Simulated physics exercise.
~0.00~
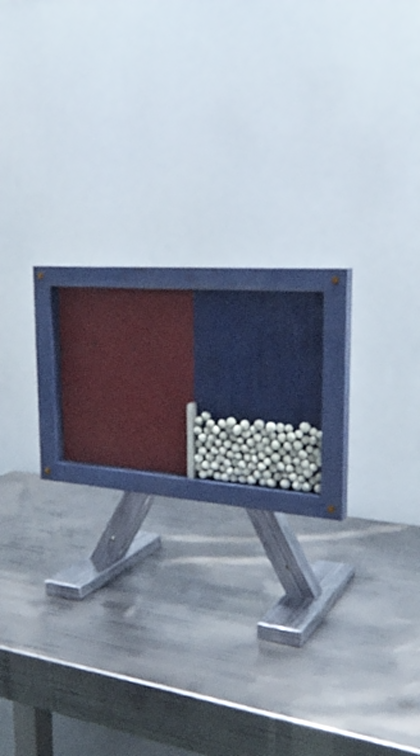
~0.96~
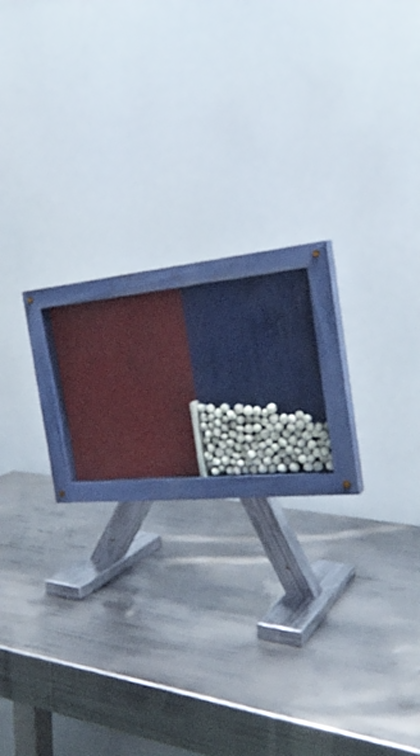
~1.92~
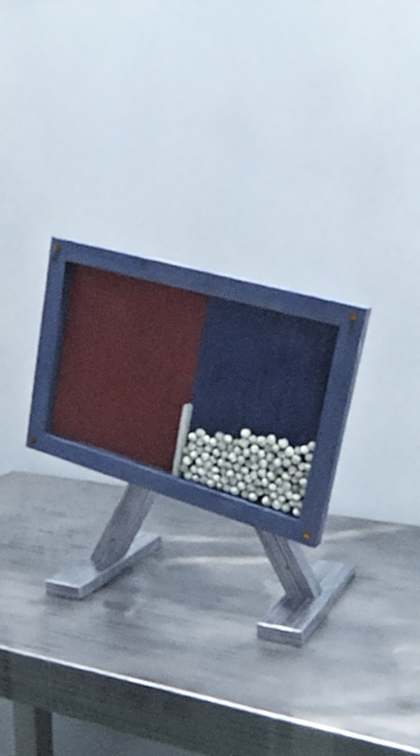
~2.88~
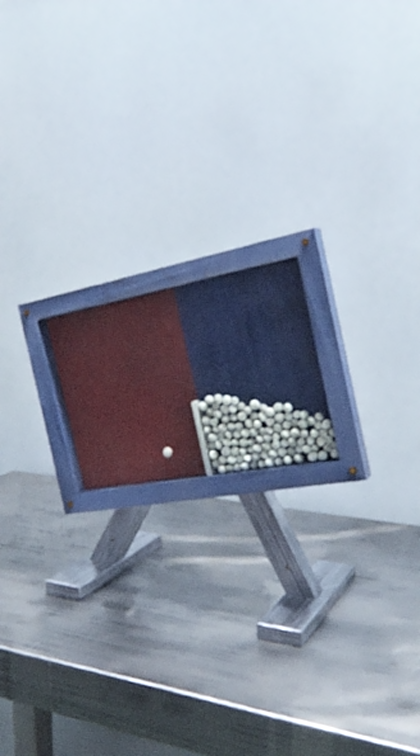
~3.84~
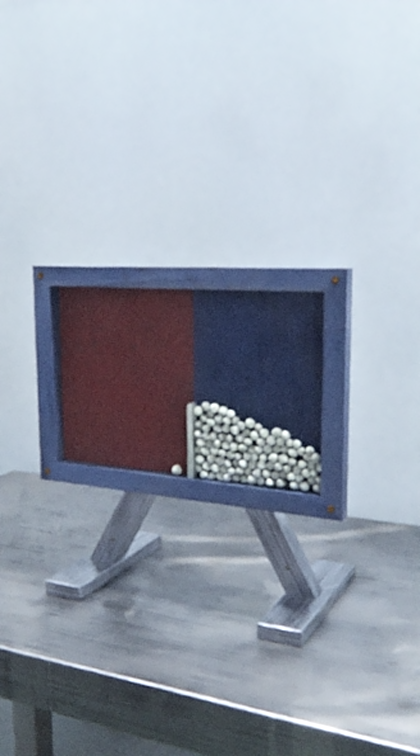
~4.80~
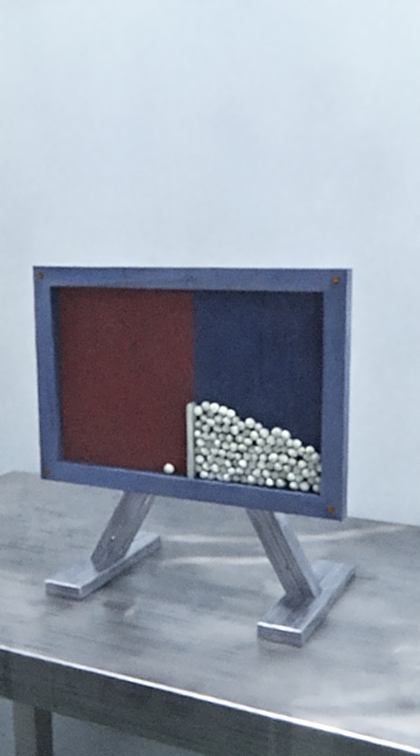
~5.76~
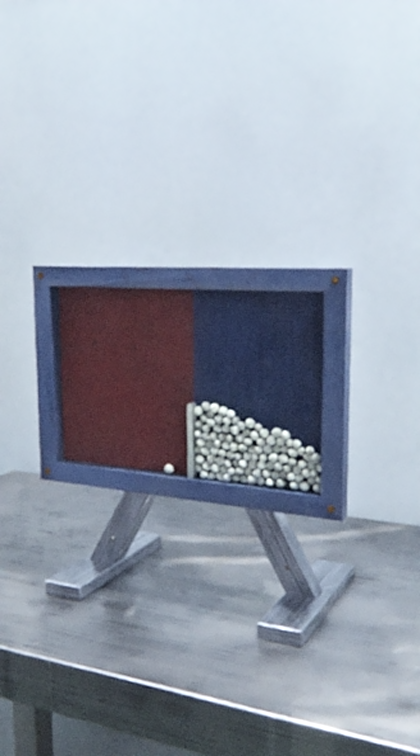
A blue-framed case of small white beads tilted one way, then the other, and back again before settling level on its stand, leaving one bead past the divider on the red side while the rest lay sloped on the blue side.
